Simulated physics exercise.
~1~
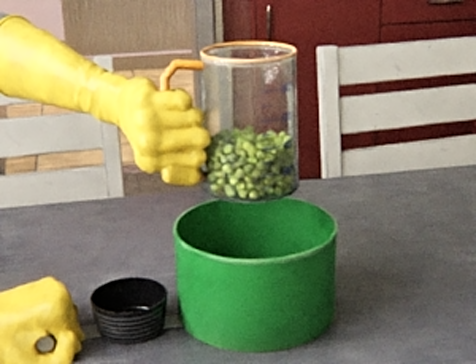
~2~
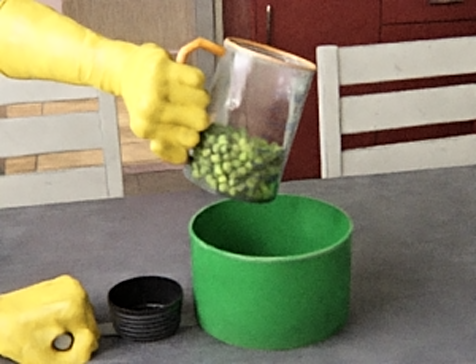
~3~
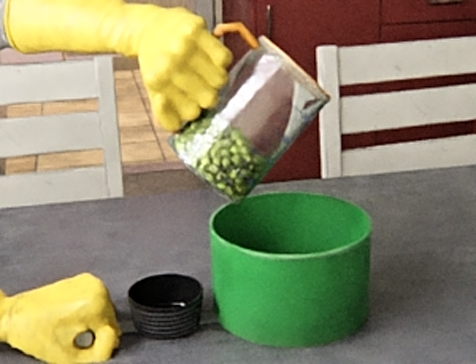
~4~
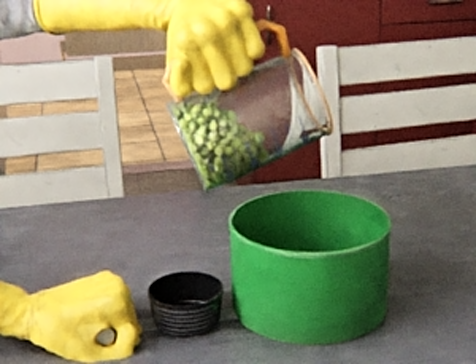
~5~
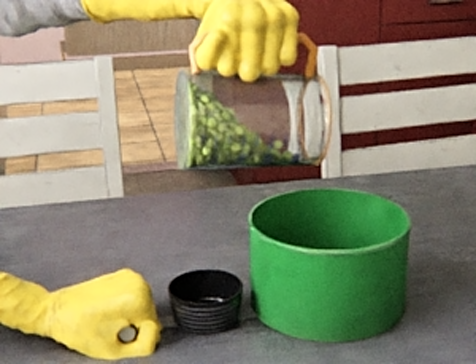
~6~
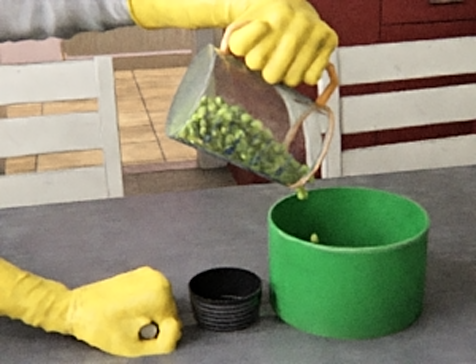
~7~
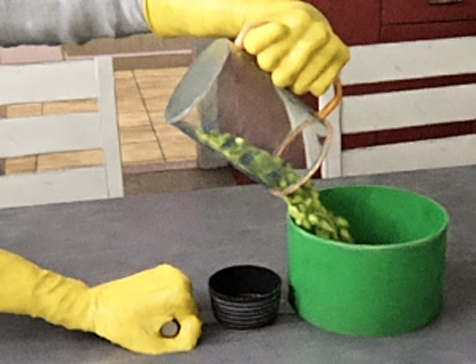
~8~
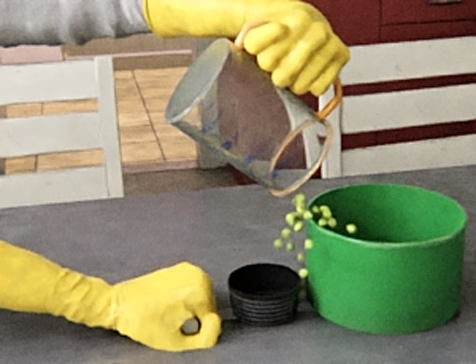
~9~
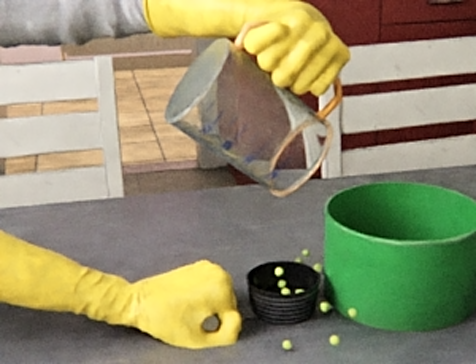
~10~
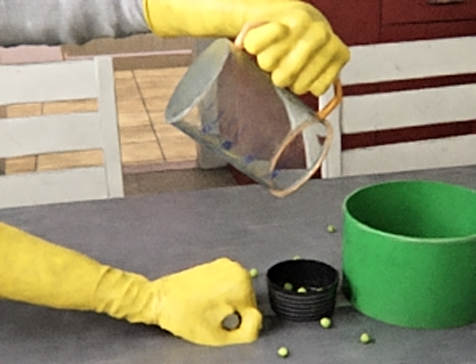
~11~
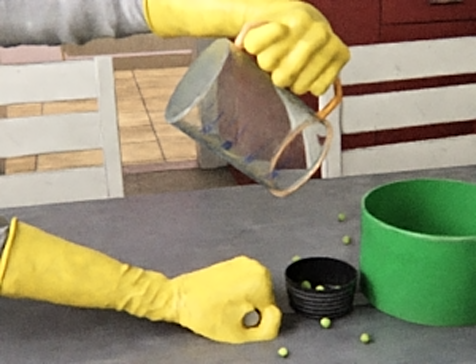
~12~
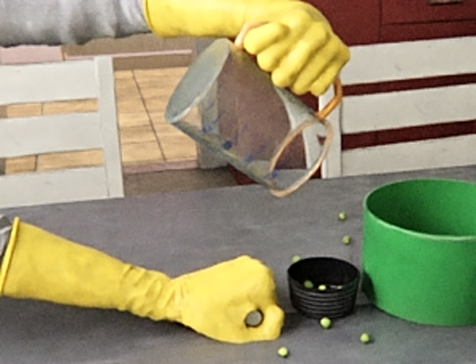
Gloved hands pour green peas into a green pot sliding right, spilling a few around it.
